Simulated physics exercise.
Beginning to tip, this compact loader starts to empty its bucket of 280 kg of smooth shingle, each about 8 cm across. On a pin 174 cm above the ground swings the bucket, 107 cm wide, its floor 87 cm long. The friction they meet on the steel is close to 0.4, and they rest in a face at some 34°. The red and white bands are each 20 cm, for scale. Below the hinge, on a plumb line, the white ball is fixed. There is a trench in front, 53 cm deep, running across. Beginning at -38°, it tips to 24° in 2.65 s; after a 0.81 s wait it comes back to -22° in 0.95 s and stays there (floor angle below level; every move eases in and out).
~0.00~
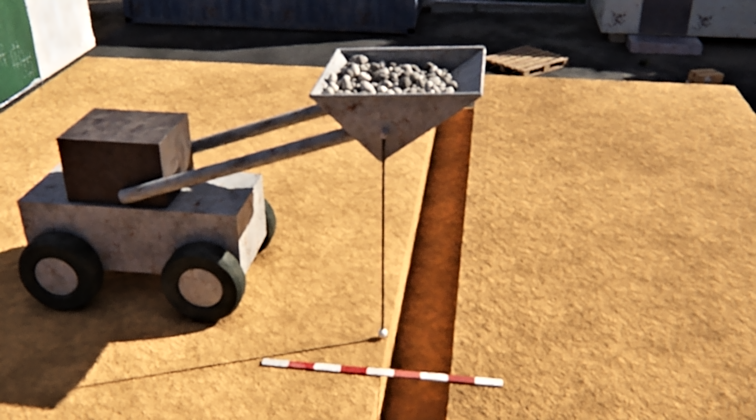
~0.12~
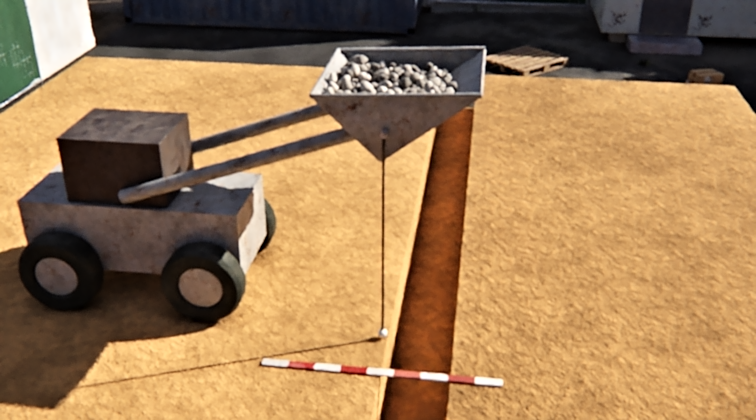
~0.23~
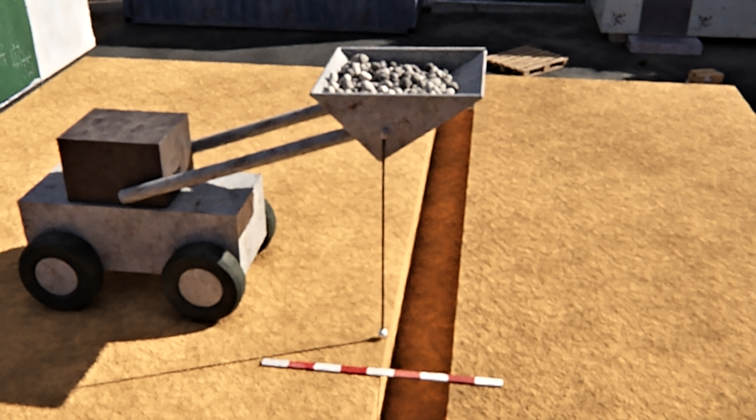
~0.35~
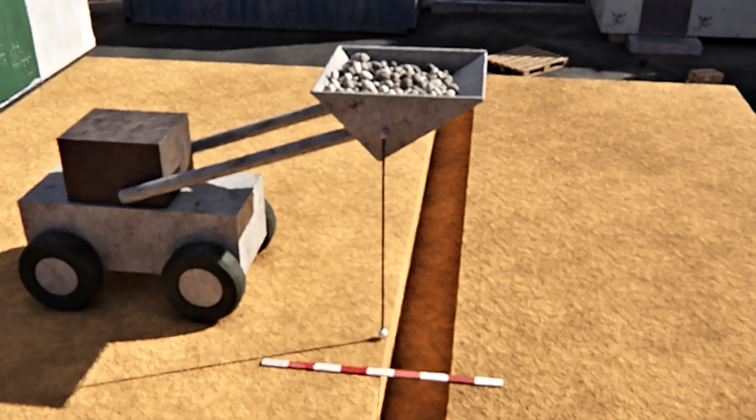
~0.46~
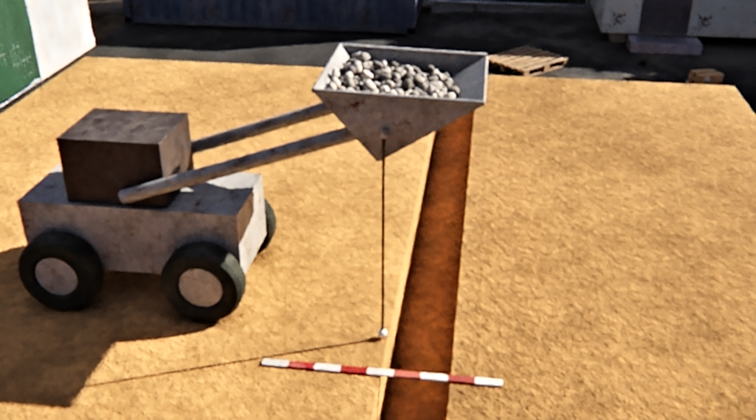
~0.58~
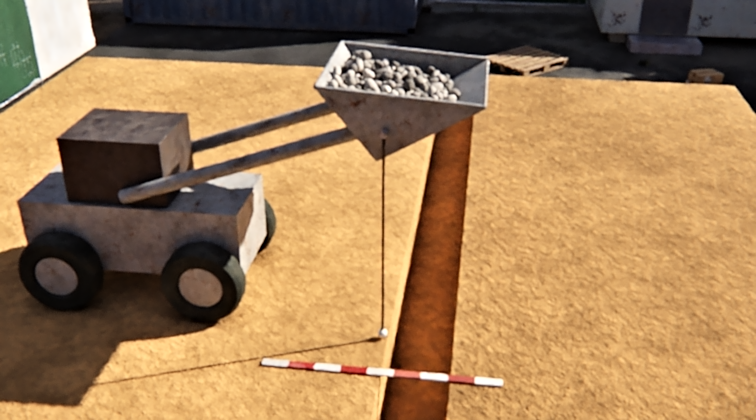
Loader bucket heaped with grey stones tilting slightly, its right side lowering, while the wheeled machine stands still beside a trench.
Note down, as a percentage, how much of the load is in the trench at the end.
Approximately 0 out of 100.
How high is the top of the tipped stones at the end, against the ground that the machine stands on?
Roughly 20 cm above the ground.
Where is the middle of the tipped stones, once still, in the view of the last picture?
The middle should be near (552, 305).
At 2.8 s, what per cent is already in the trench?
Approx. 0 % of the load.
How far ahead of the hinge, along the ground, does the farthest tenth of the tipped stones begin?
It's roughly 180 cm in front of the hinge.
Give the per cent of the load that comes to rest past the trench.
Something like 100 in a hundred.
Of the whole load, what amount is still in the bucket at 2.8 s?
Held: Approx. 45 %.
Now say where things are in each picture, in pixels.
In the first picture, lip at (482, 95), floor tilted -38°, highest stones at (373, 72).
In the second picture, lip at (482, 96), floor tilted -38°, highest stones at (373, 71); the stones move at 0.0 m/s on average.
In the third picture, the bucket is at -37°, its lip at (482, 97); the top of the load is at (374, 71); the stones move at 0.0 m/s on average.
In the fourth picture, the bucket is at -35°, its lip at (483, 100); the top of the load is at (366, 68); the stones move at 0.1 m/s on average.
In the fifth picture, lip at (485, 103), floor tilted -33°, highest stones at (363, 67); the stones move at 0.1 m/s on average.
In the sixth picture, lip at (486, 108), floor tilted -30°, highest stones at (364, 65); the stones move at 0.1 m/s on average.
After 2.0 s the floor is at 14°; 100 % in the bucket; the foremost stones are at (473, 153).
After 2.8 s the floor is at 24°; 46 % in the bucket, 54 % past the trench; the foremost stones are at (554, 300).
After 4.9 s the floor is at -22°; 0 % in the bucket, 100 % past the trench; the foremost stones are at (695, 329).
After 7.5 s the floor is at -22°; 0 % in the bucket, 100 % past the trench; the foremost stones are at (695, 329).
